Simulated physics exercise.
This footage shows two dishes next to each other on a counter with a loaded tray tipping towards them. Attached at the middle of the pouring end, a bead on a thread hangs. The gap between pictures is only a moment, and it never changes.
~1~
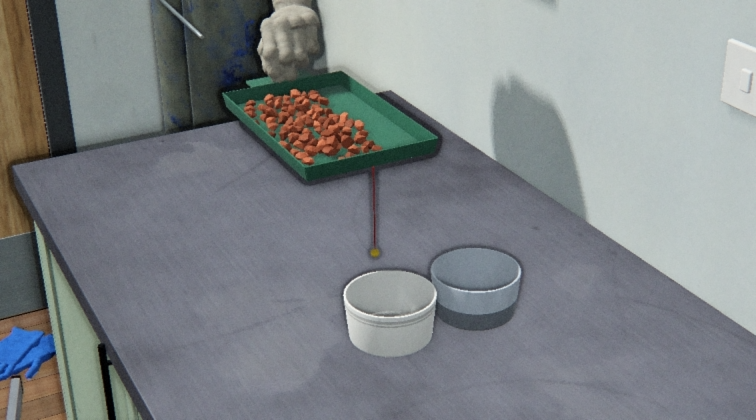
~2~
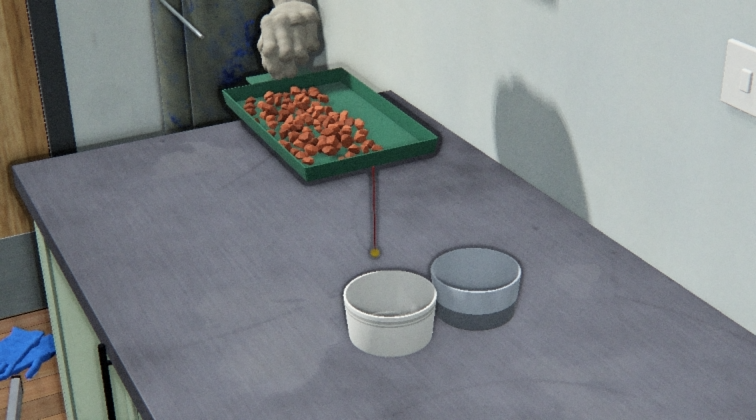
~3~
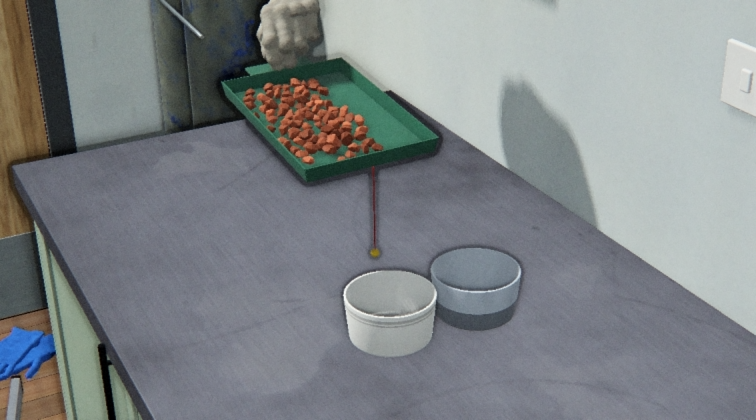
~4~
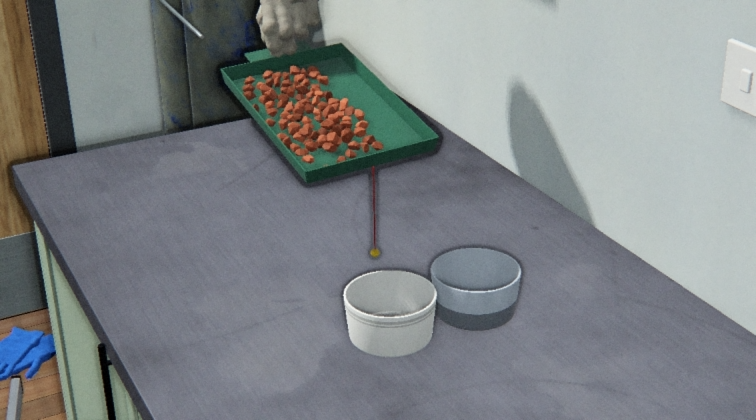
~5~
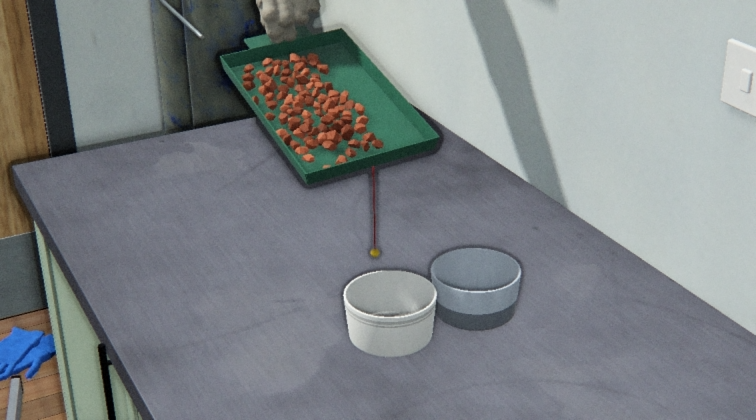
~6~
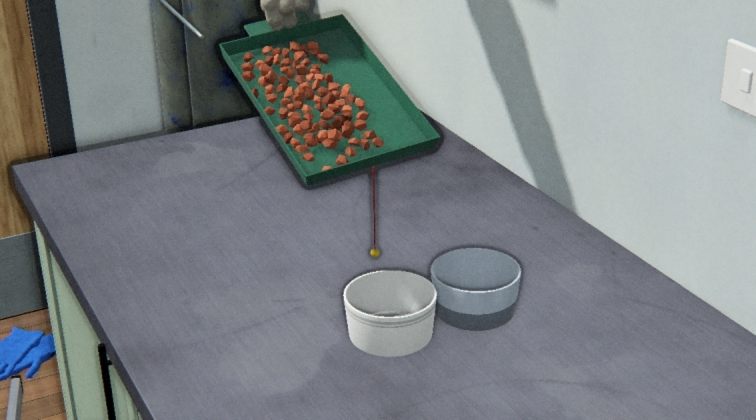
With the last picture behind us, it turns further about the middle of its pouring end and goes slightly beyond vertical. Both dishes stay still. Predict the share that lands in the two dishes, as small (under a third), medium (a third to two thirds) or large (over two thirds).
Medium.
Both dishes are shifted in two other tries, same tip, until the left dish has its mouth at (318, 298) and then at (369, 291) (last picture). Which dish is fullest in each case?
In the first try it is the one to the left, in the second it is the one to the left.
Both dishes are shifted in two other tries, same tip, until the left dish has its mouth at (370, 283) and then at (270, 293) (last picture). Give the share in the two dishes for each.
Some 60 percent in the first case, 30 percent in the second.
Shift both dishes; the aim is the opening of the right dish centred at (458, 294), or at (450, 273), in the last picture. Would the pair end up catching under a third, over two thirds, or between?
Less than a third, then above two thirds.
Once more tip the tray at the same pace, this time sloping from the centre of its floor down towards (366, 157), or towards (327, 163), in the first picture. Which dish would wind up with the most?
Going by the two tries in order: The left-placed dish, then the left-placed dish.
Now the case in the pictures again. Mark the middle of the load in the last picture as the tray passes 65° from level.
I'd mark the middle close to (334, 148).
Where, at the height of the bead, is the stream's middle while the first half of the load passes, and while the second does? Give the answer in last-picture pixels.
Earlier half at (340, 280), later half at (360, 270).
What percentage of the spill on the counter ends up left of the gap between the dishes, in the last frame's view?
Roughly 100 in a hundred.
Shortly afterwards, tray tipped steeply; all but a few on the tray; a little in the air.
Next, tray tipped past a quarter turn; near a quarter on the tray; near a third in the left dish; only a few in the right dish; near a third outside both; a little in the air.
Some moments later, tray tipped past a quarter turn; near half in the left dish; only a few in the right dish; near half outside both.
In the end, tray tipped past a quarter turn; near half in the left dish; only a few in the right dish; near half outside both.
